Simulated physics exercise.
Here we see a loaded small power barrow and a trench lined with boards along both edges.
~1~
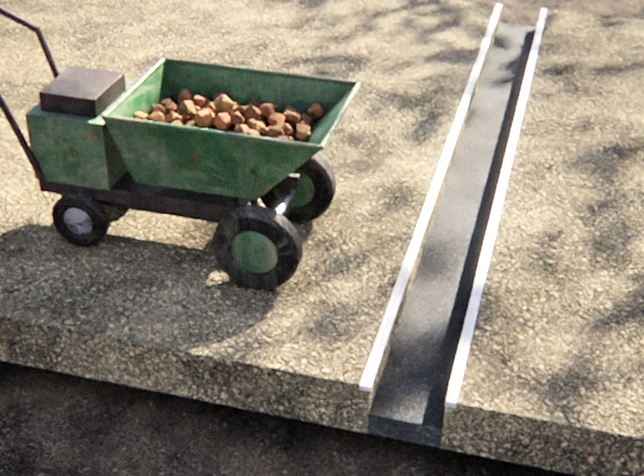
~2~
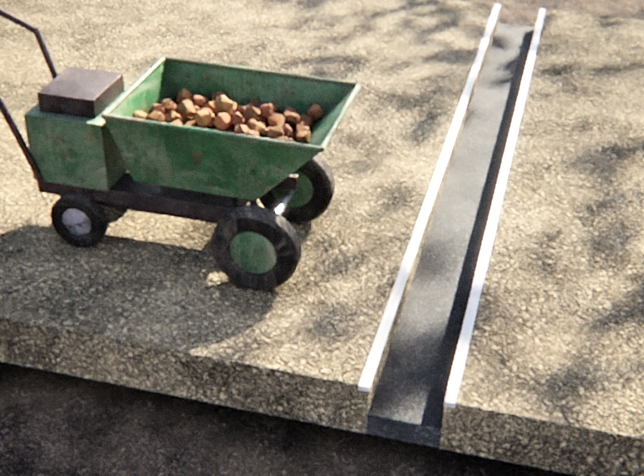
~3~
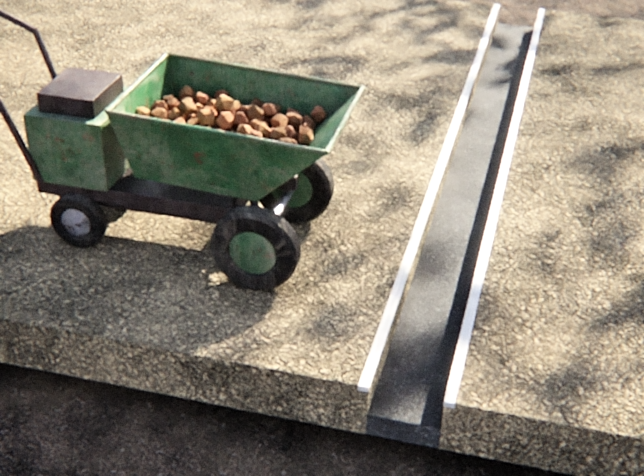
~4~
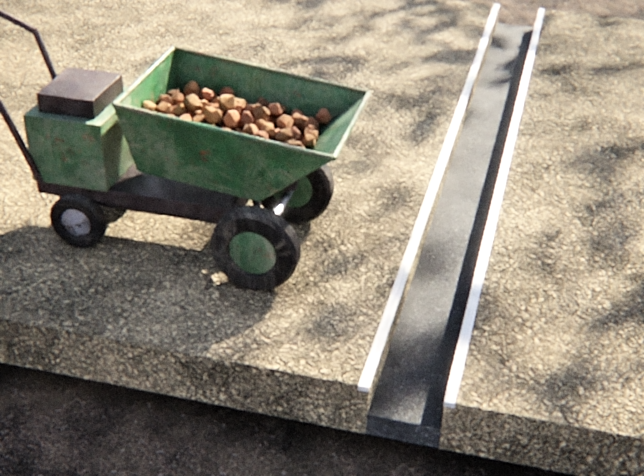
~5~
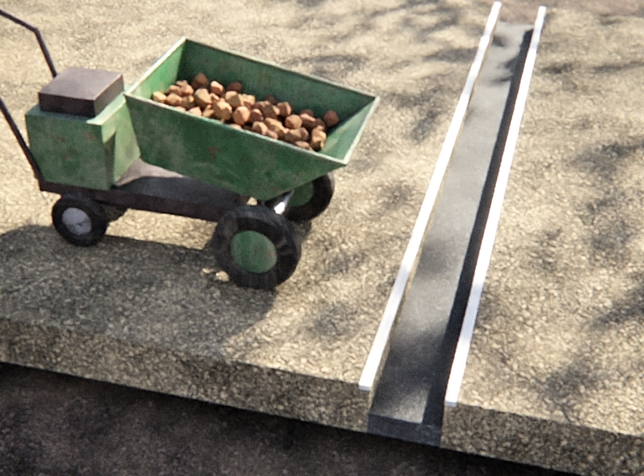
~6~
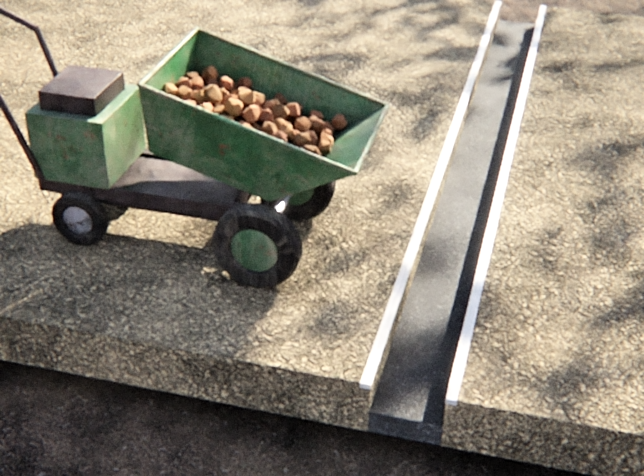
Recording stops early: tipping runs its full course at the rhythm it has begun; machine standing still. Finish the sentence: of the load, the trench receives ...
The majority.
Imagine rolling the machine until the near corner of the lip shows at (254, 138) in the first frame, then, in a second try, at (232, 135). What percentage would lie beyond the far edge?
Roughly 0 per cent at the first spot and 0 per cent at the second.
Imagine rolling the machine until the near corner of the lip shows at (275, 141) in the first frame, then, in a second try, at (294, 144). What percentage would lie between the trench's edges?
Near 50 % and 60 %.
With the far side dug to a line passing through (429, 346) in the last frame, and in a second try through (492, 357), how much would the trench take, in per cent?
Roughly 40 % first, 80 % second.
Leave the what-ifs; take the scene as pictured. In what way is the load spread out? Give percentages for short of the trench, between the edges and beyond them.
Short 0, between 65, beyond 10 %.
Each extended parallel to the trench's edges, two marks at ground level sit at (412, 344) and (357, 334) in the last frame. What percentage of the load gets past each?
Roughly 50 per cent, and 80 per cent.
Soon, skip tipped steeply; all in the skip.
A while on, skip tipped right over; most in the skip; a stray few short of the trench; about a quarter in or heaped over the trench; a stray few falling.
Towards the end, skip tipped right over; about a third in the skip; about two thirds in or heaped over the trench; a small part beyond it.
Finally, skip tipped right over; about a quarter in the skip; a stray few short of the trench; about two thirds in or heaped over the trench; a small part beyond it.
